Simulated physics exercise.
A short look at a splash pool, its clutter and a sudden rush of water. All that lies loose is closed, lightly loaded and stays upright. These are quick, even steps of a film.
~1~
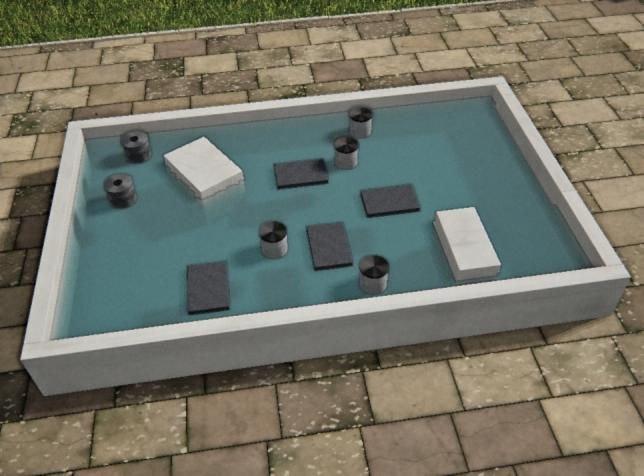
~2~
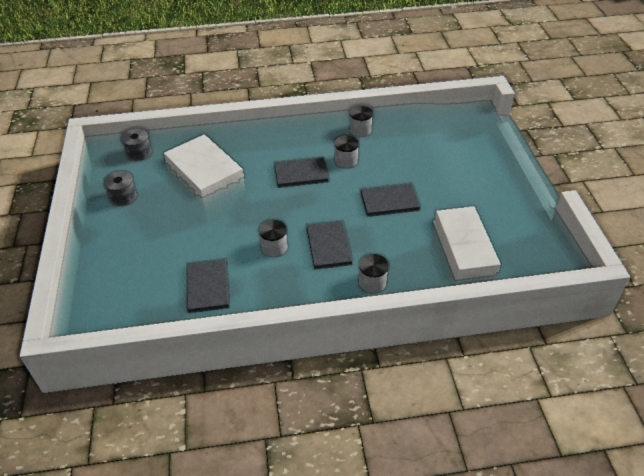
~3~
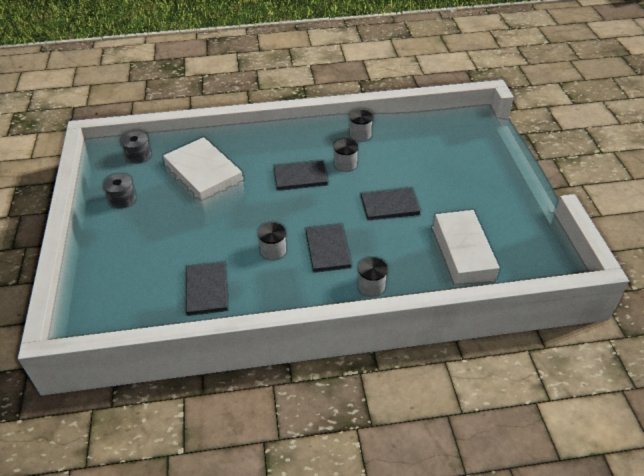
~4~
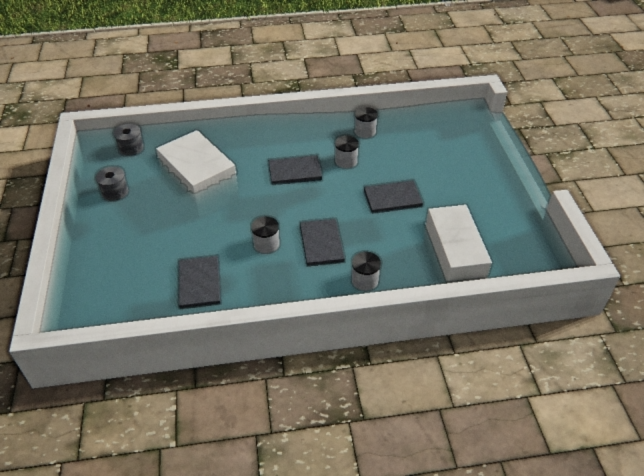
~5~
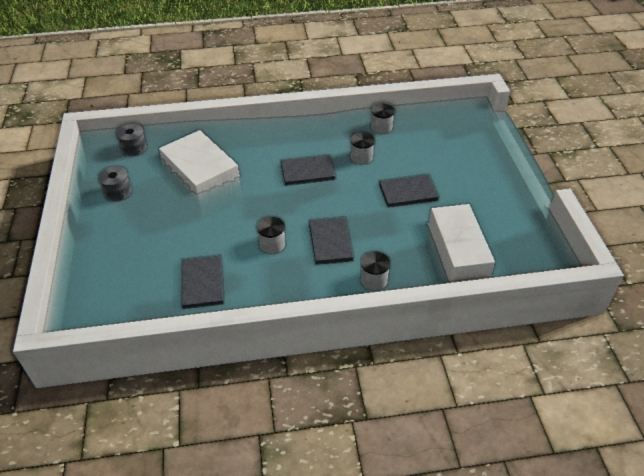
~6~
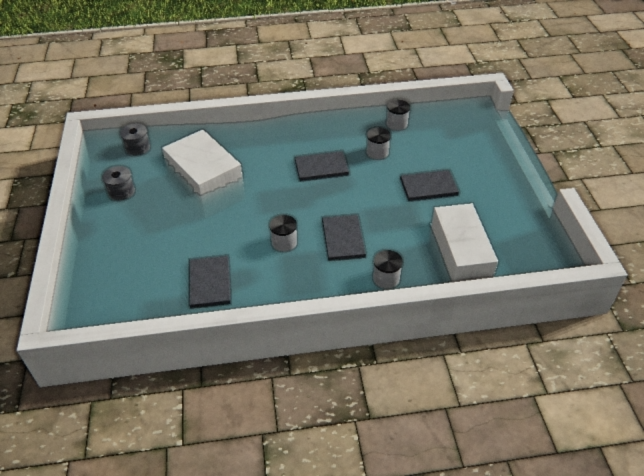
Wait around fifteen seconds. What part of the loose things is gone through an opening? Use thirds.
That comes to between one and two thirds.
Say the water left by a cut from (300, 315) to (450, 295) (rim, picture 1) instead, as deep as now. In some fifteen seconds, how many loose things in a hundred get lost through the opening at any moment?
Some 70 per cent.
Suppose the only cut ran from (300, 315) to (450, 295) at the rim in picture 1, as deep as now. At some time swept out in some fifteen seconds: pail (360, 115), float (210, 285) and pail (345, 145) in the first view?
In that order: Left behind, carried outside, yes.
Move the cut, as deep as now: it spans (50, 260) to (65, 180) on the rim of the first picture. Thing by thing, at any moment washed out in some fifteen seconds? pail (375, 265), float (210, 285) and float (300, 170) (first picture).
As listed: Stays, carried outside, washed out.
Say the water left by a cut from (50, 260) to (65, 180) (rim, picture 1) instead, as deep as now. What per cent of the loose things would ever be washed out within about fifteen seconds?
About 60 per cent.
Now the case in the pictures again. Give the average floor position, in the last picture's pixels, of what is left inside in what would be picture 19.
Around (334, 215).
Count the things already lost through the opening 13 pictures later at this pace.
That makes 3.
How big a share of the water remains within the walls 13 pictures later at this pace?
Close to 64 %.
A moment on, 0 of 10 are out; 10 afloat.
Next, 3 of 10 are out; 7 afloat.
Later, 5 of 10 are out; 5 afloat.
In the end, 5 of 10 are out; 5 afloat.
